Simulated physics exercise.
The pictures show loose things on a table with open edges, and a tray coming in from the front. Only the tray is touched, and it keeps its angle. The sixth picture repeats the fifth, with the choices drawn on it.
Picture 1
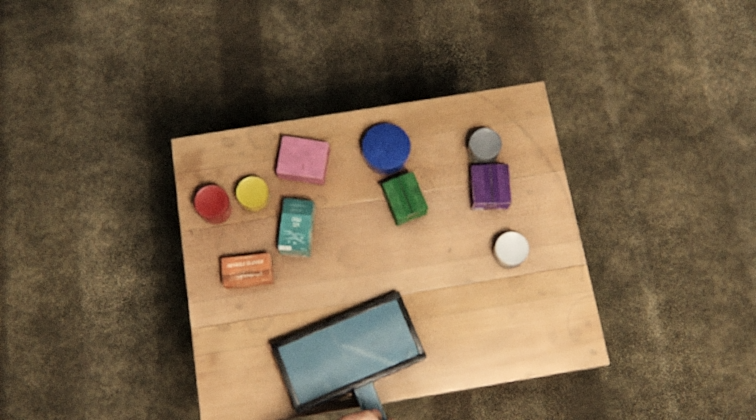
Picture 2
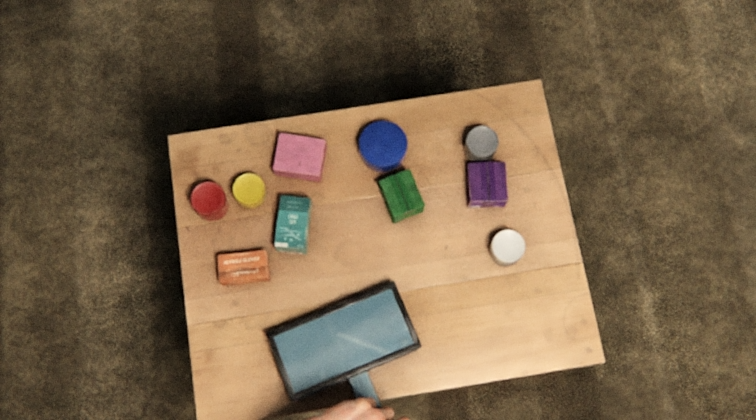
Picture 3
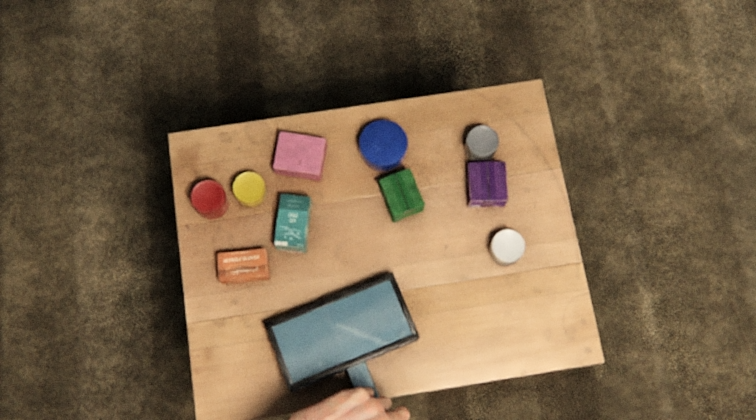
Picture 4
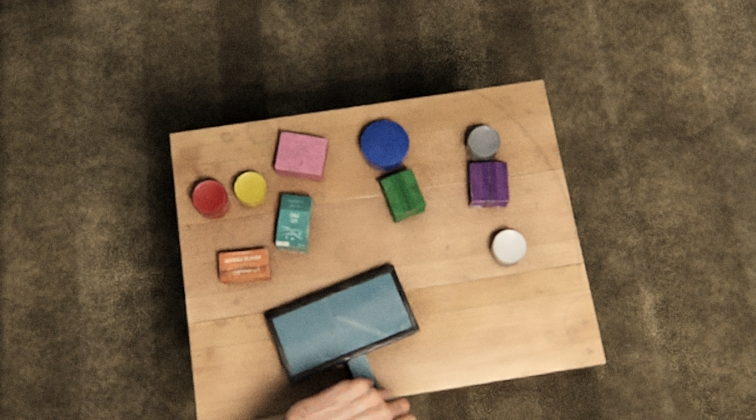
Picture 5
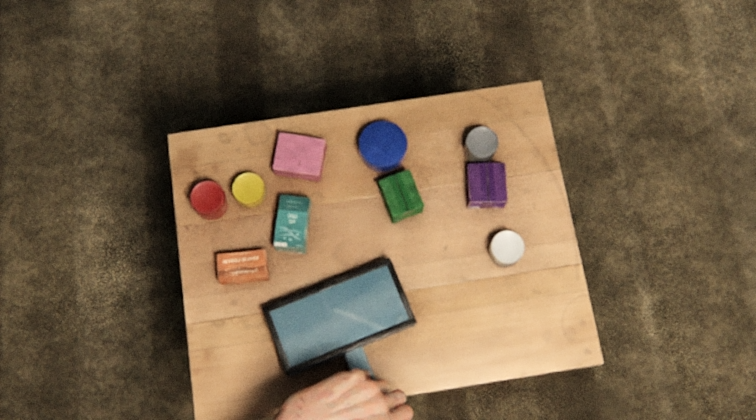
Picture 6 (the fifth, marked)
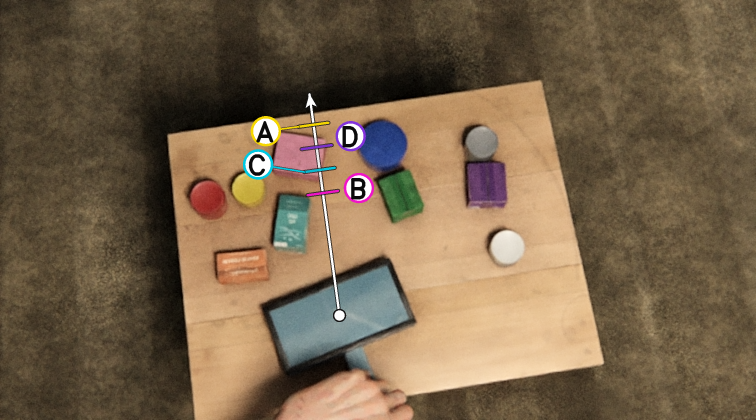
A hand slides a blue tray slightly forward on a wooden table among small colourful objects.
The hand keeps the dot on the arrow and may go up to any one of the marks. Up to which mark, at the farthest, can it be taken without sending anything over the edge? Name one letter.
No farther than C.
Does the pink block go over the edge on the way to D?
By then, yes.
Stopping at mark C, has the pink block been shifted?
Yes.
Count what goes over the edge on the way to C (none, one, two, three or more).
By then, none.
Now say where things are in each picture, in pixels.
The first picture shows blue pot (386, 149); green box (405, 199); orange box (247, 271).
The second picture shows tray (344, 340); purple box (487, 185).
The third picture shows tray (343, 330); white jar (507, 248).
The fourth picture shows tray (343, 323); turquoise box (295, 224).
The fifth picture shows tray (340, 316); red jar (210, 201); blue pot (383, 147); green box (401, 197).
On the copy, A at (313, 125); B at (323, 193); C at (320, 170); D at (316, 147); the arrow from (340, 315) to (310, 94); the white dot at (340, 315).
On C. First, tray (333, 263); orange box (238, 256); turquoise box (288, 212).
Then, tray (325, 211); pink block (299, 142); blue pot (385, 137).
Finally, tray (320, 173); pink block (296, 124); turquoise box (258, 135); nothing has fallen.
By contrast, A drops the turquoise box and pink block; B is safe but short; D drops the turquoise box and pink block.
